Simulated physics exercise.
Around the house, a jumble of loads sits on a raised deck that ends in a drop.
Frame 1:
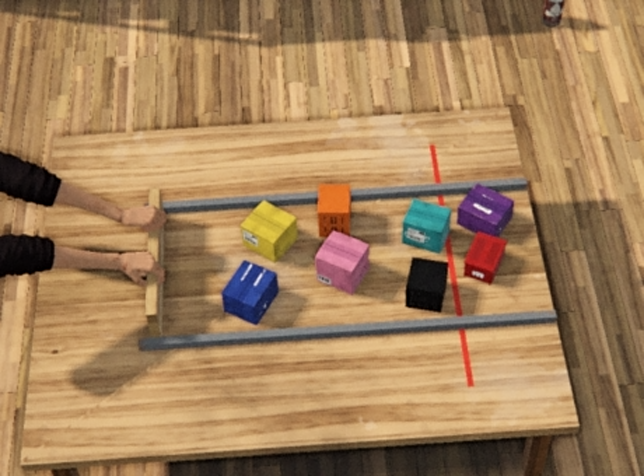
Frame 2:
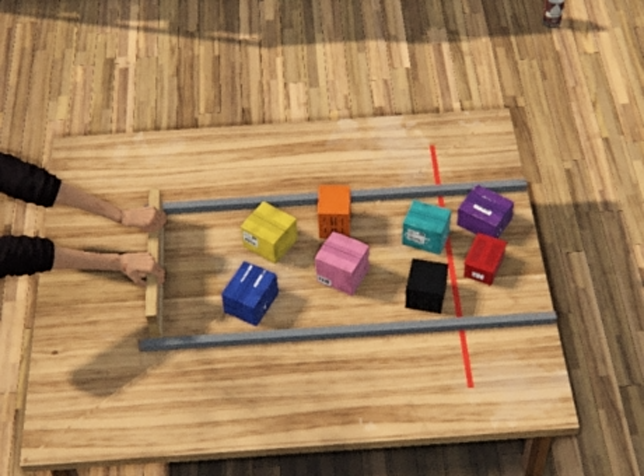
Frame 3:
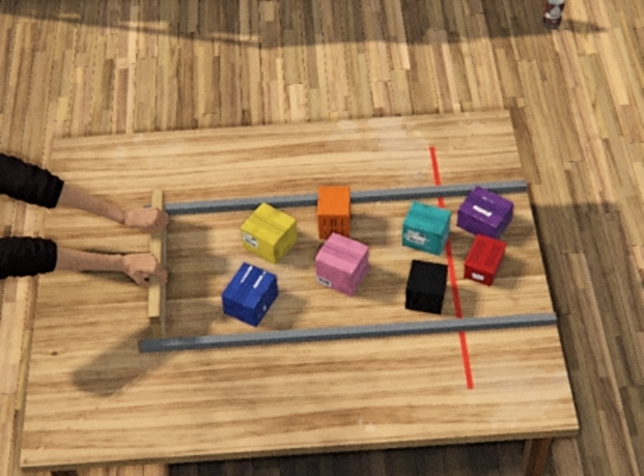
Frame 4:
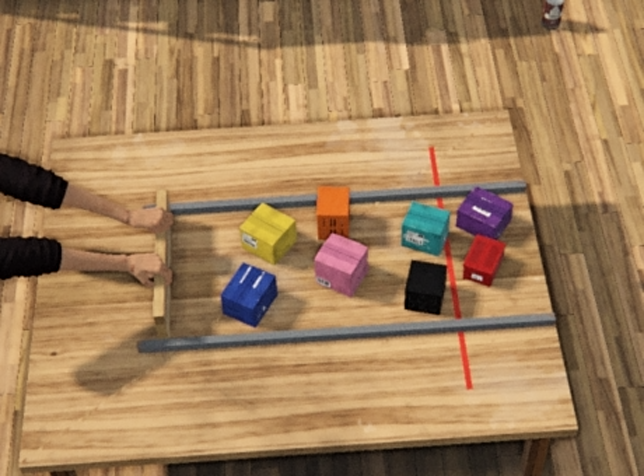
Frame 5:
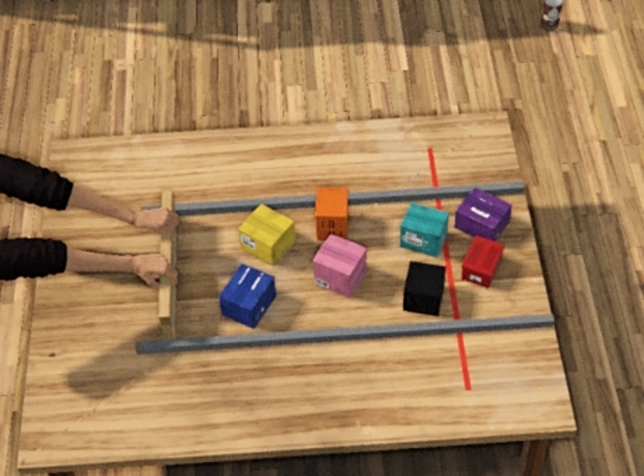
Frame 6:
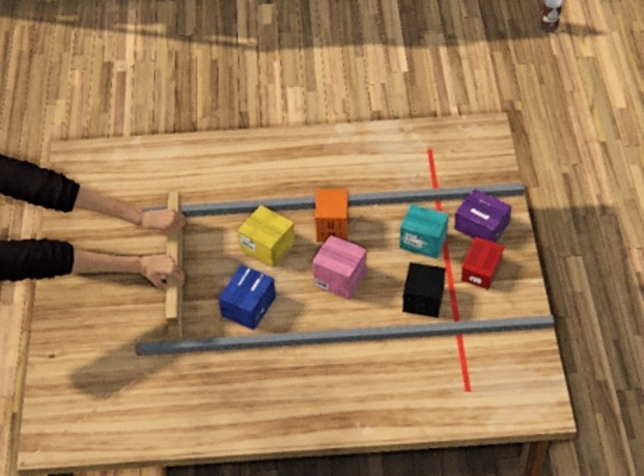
Two hands sliding a wooden plank slowly right between rails on a table, while the colourful boxes ahead remain untouched.
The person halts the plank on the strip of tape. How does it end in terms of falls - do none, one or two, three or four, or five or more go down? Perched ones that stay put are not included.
In the end, one or two go down.
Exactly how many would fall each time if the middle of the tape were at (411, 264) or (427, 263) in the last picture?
The counts: 0 and 0.
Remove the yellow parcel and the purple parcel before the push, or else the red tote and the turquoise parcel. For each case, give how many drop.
The first try gives 1, the second gives 0.
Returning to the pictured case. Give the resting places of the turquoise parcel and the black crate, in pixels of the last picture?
Around (513, 235), then around (514, 299).
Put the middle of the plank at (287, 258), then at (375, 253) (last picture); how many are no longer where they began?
The counts are 4 and 6.
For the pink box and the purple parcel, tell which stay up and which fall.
One by one: The pink box stays aboard, the purple parcel stays aboard.
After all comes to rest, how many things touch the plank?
It adds up to 3.
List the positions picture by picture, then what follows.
The first frame shows purple parcel (485, 212); red tote (485, 259); turquoise parcel (427, 226); plank (156, 262); tape (450, 256).
The second frame shows red tote (485, 260); pink box (343, 264).
The third frame shows turquoise parcel (426, 229); orange crate (334, 213).
The fourth frame shows purple parcel (484, 215); blue parcel (249, 295).
The fifth frame shows red tote (482, 262); yellow parcel (267, 235).
The sixth frame shows purple parcel (483, 218); red tote (482, 264); turquoise parcel (424, 232); plank (175, 266); tape (448, 261).
Early on, none off yet; purple parcel at rest near (483, 218); red tote at rest near (482, 264); turquoise parcel at rest near (424, 232).
A while later, none off yet; purple parcel at rest near (483, 218); red tote at rest near (482, 264); turquoise parcel travelled a little near (432, 232).
Finally, the number that fall off is one or two; lost, red tote.
